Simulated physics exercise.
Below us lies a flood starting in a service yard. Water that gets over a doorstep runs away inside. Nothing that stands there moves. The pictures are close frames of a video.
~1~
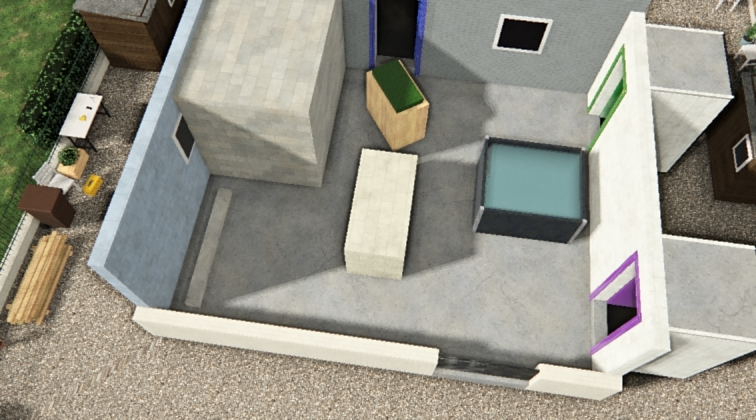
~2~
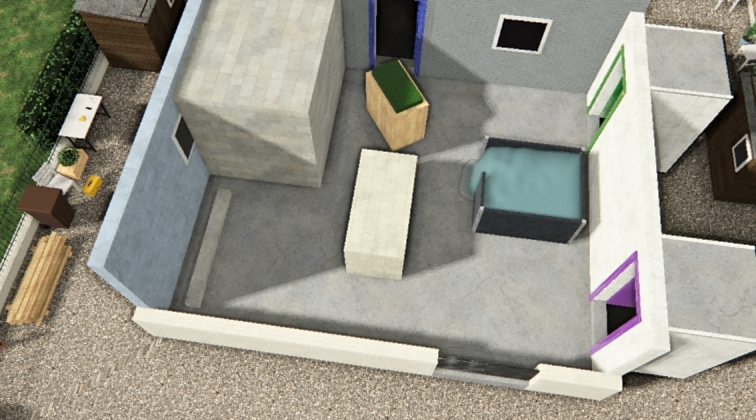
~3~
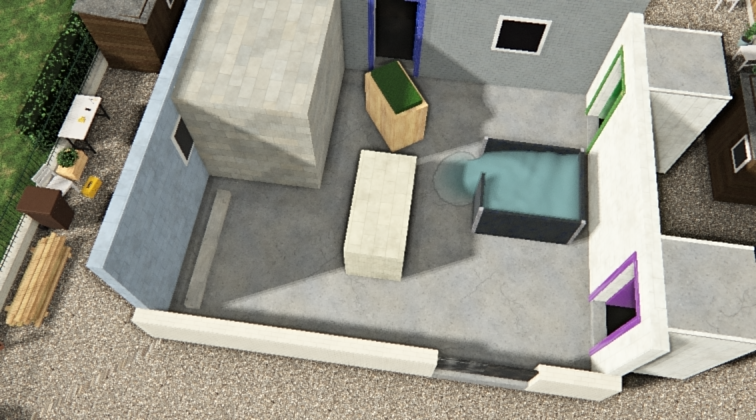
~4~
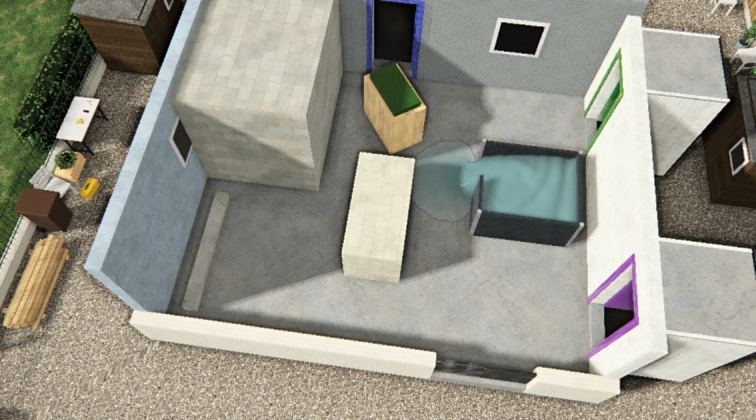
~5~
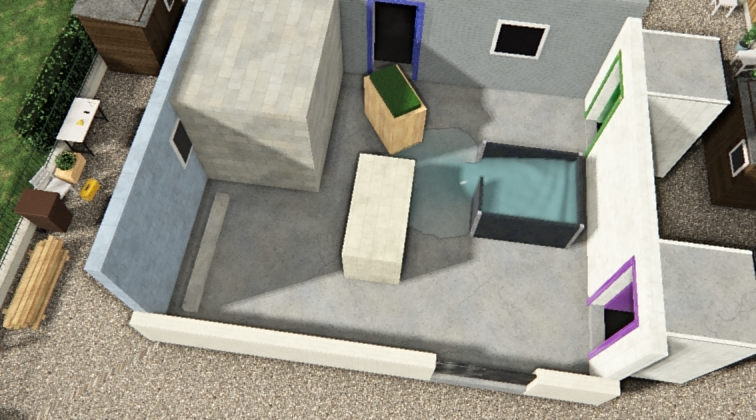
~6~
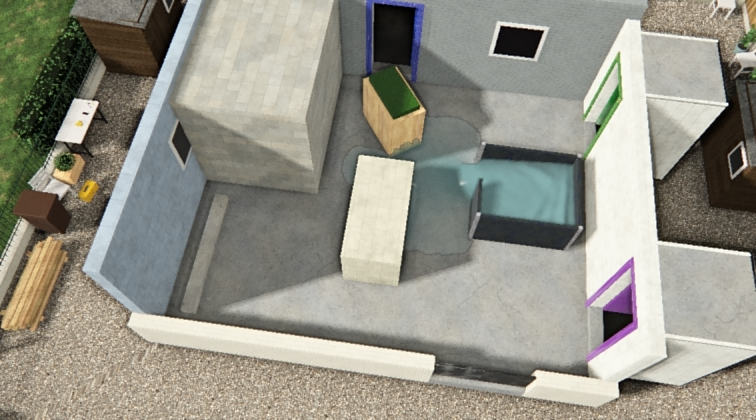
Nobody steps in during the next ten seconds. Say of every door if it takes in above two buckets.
One by one: The green door lets in a lot; the blue door admits no more than that; the purple door admits no more than that.
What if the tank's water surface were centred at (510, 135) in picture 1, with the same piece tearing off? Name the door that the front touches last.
I say the door marked purple.
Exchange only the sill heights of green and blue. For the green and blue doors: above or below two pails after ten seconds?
One by one: Green door keeps below it; blue door goes over.
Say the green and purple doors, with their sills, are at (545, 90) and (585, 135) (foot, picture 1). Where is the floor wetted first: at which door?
That is the door marked blue.
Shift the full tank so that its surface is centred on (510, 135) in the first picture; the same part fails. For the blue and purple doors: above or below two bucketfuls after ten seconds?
Then: The blue door takes more; the purple door takes less.
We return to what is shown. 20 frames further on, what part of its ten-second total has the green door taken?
Roughly 0 per cent.
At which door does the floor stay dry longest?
It is the green-painted one.
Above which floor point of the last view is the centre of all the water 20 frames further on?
Near (430, 197).
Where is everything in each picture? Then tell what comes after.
Still water in the water tank at (533, 180), in the first picture.
Water pours out at (481, 173) and has run to (468, 196), in the second picture.
The front is at (437, 180), out from the gap at (480, 174), in the third picture.
Water pours out at (479, 177) and has run to a hidden place, in the fourth picture.
Water pours out at (479, 178) and has run to a hidden place, in the fifth picture.
Water pours out at (478, 180) and has run to (349, 158), in the sixth picture.
A moment on, water covers 25 % of the floor; the green door not reached, the blue door wet at the sill, nothing in, the purple door not reached.
Next, water covers 40 % of the floor; the green door not reached, the blue door wet at the sill, nothing in, the purple door not reached.
Then, water covers 60 % of the floor; the green door not reached, the blue door wet at the sill, nothing in, the purple door not reached.
Later, water covers 85 % of the floor; the green door under two buckets in, the blue door under two buckets in, the purple door wet at the sill, nothing in.
In the end, water covers 95 % of the floor; the green door far over two buckets in, the blue door under two buckets in, the purple door wet at the sill, nothing in.
